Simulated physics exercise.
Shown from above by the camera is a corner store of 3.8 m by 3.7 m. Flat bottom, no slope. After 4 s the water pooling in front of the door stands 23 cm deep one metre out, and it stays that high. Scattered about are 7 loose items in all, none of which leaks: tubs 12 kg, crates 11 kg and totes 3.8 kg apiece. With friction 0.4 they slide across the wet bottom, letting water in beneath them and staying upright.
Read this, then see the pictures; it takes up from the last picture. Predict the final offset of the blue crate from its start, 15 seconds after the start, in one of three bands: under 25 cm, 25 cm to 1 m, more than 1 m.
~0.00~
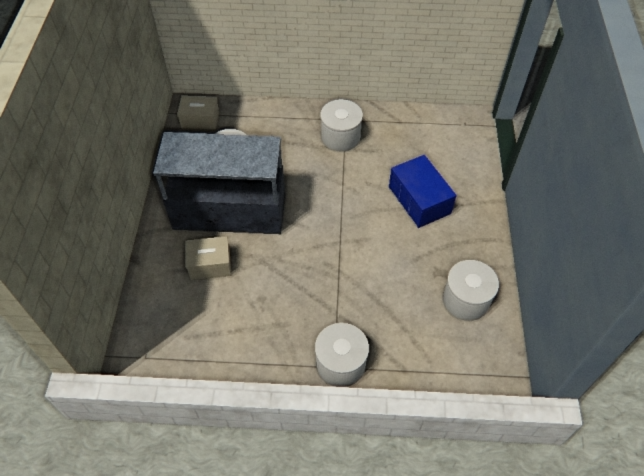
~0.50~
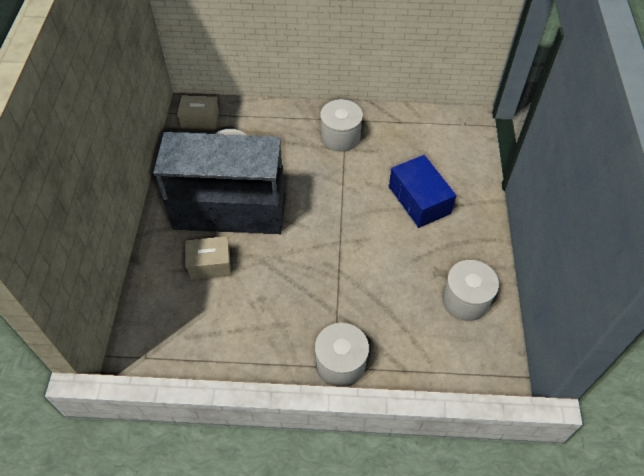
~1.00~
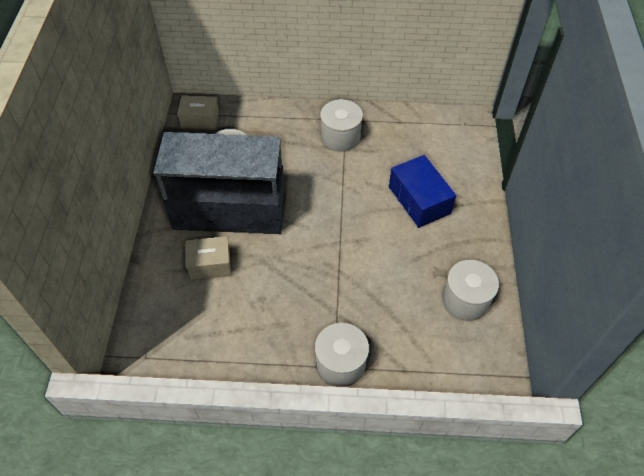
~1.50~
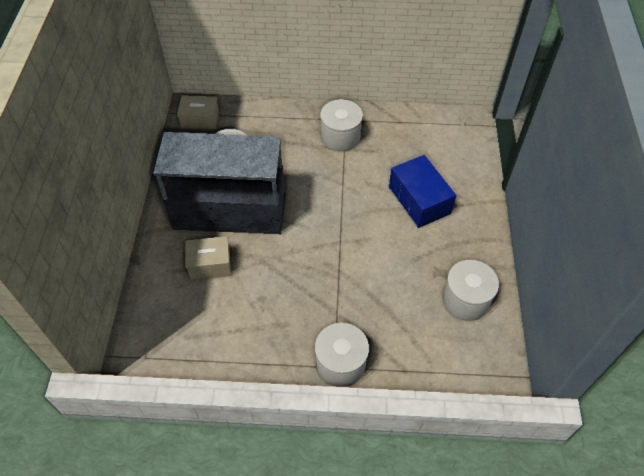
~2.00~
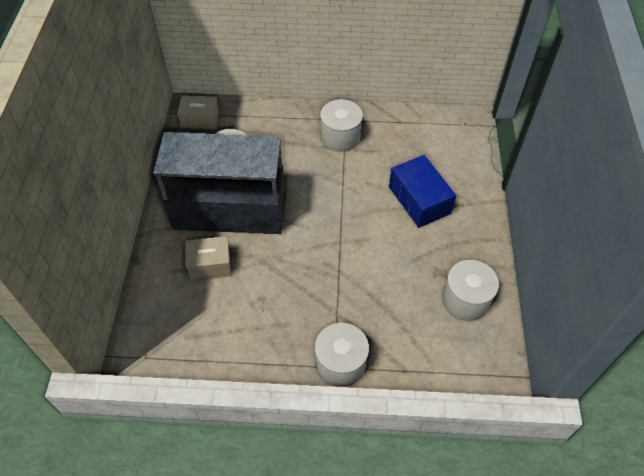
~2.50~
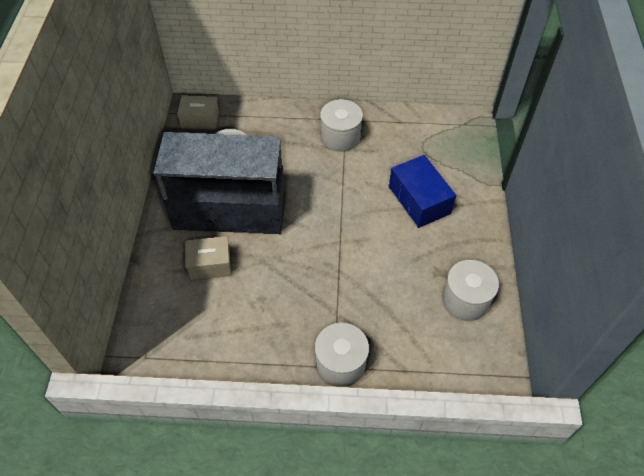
My guess is it creeps a short stretch.
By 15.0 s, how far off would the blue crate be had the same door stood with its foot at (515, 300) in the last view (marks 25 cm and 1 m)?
By then the blue crate has shifted a small amount.
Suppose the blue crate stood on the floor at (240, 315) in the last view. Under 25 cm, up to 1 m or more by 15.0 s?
Short answer, it goes a modest way.
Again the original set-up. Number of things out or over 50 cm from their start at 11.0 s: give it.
The answer is 4.
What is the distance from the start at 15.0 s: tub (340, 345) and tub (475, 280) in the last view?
Net displacement, in order: 200 cm; 140 cm.
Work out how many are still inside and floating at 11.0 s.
At that point I count 5.
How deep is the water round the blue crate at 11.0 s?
Depth approx. 8 cm.
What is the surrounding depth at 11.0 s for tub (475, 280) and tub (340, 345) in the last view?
I'd put it at 5 cm and 7 cm respectively.
After 3.5 s the blue crate is near (421, 182), 0.0 m from its start, aground; 0 afloat.
After 6.8 s the blue crate is near (359, 257), 1.1 m from its start, aground; 3 afloat.
After 11.0 s the blue crate is near (418, 317), 1.5 m from its start, afloat; 5 afloat.
After 15.0 s the blue crate is near (405, 213), 0.5 m from its start, afloat; 7 afloat.
